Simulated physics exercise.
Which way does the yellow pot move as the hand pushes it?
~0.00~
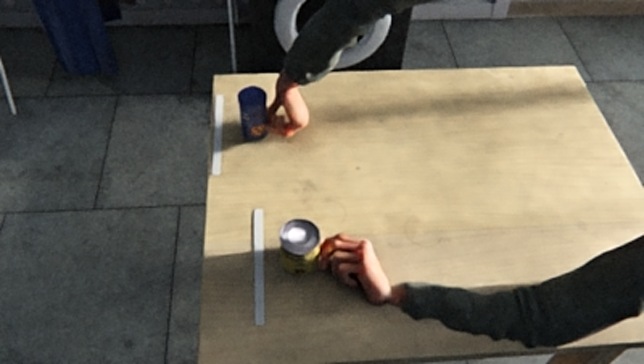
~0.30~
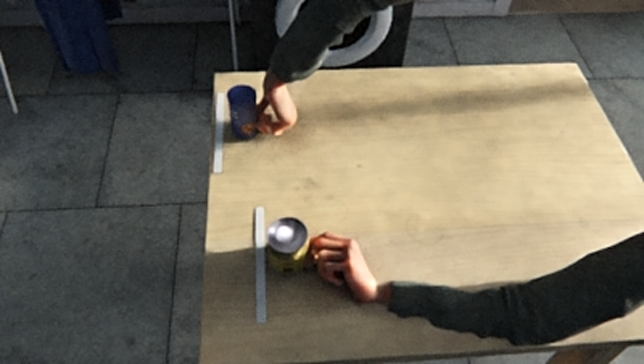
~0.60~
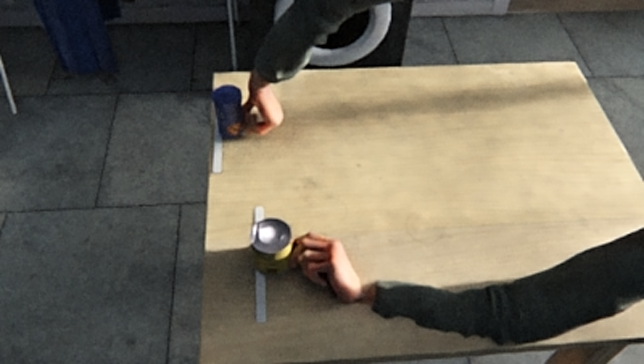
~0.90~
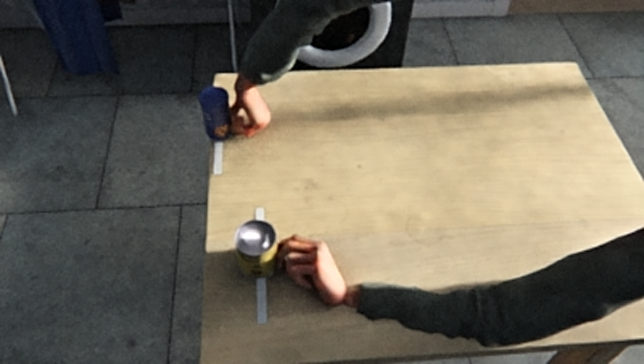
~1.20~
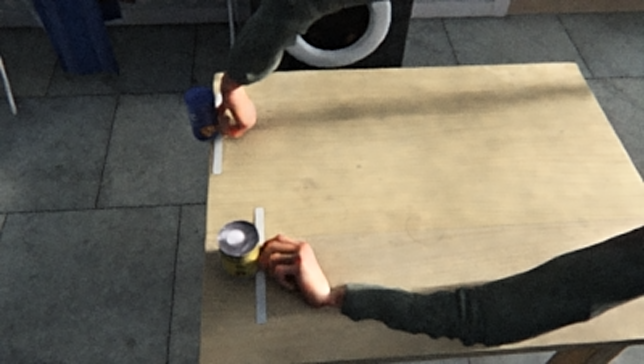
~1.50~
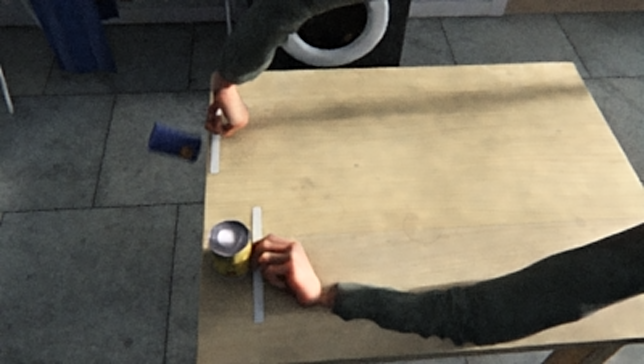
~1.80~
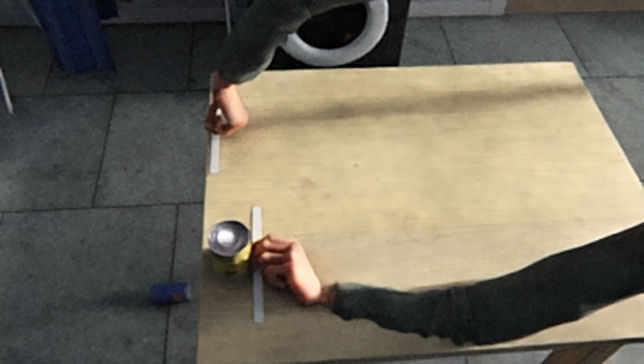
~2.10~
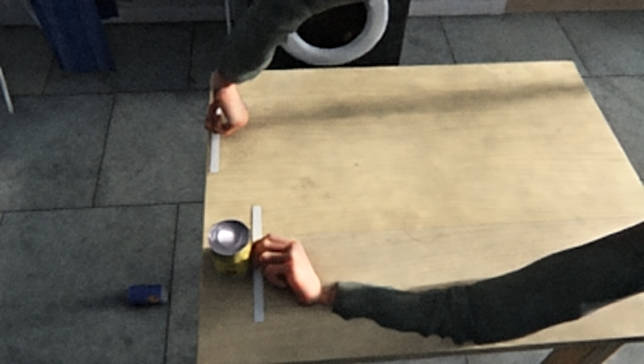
The yellow pot moves to the left, across its strip of tape, and stops while still on the table.
